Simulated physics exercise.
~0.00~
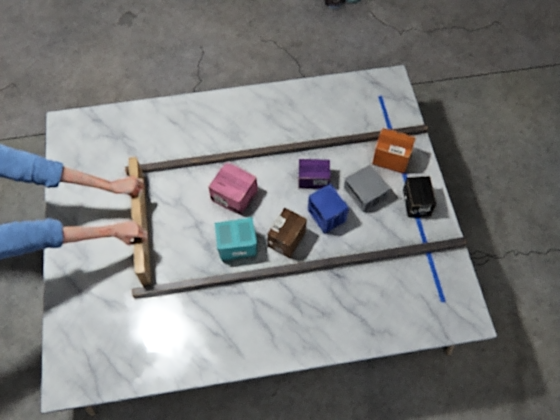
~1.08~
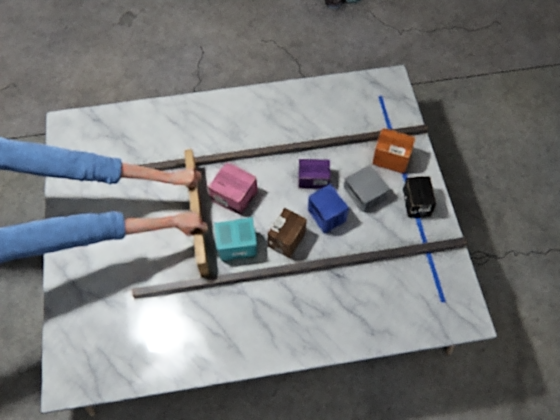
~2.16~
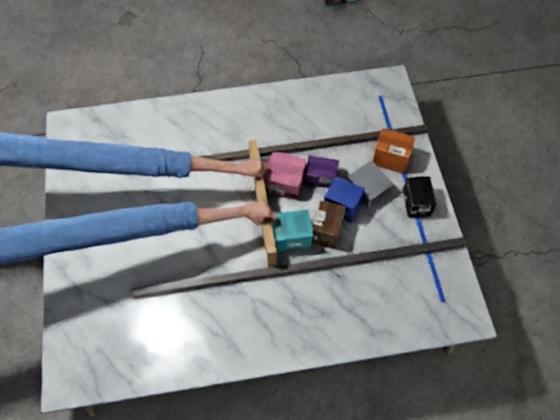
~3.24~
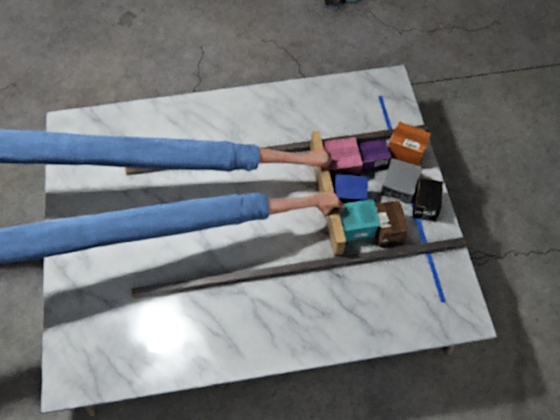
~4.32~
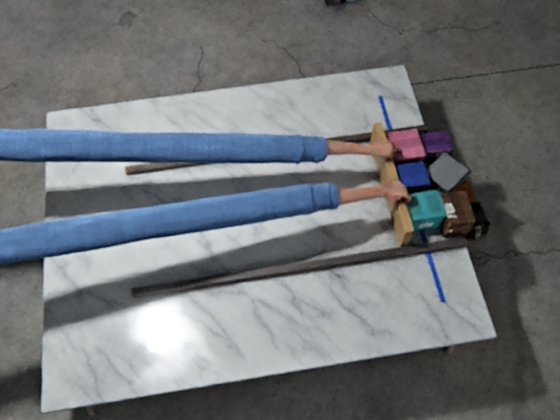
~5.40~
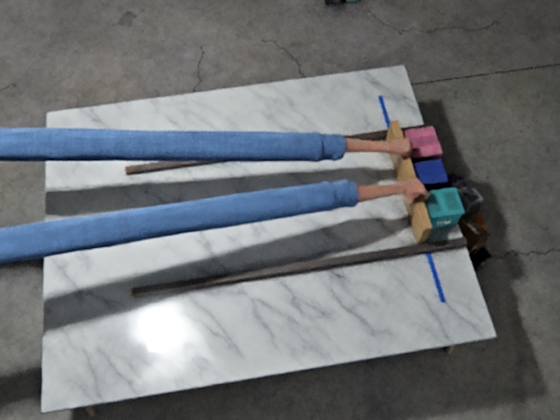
Two hands pushed a wooden plank rightward across a marble-patterned table between two rails, gathering the colorful blocks and shoving them toward the far edge, until five had gone over and the pink, blue and turquoise ones remained against the plank.
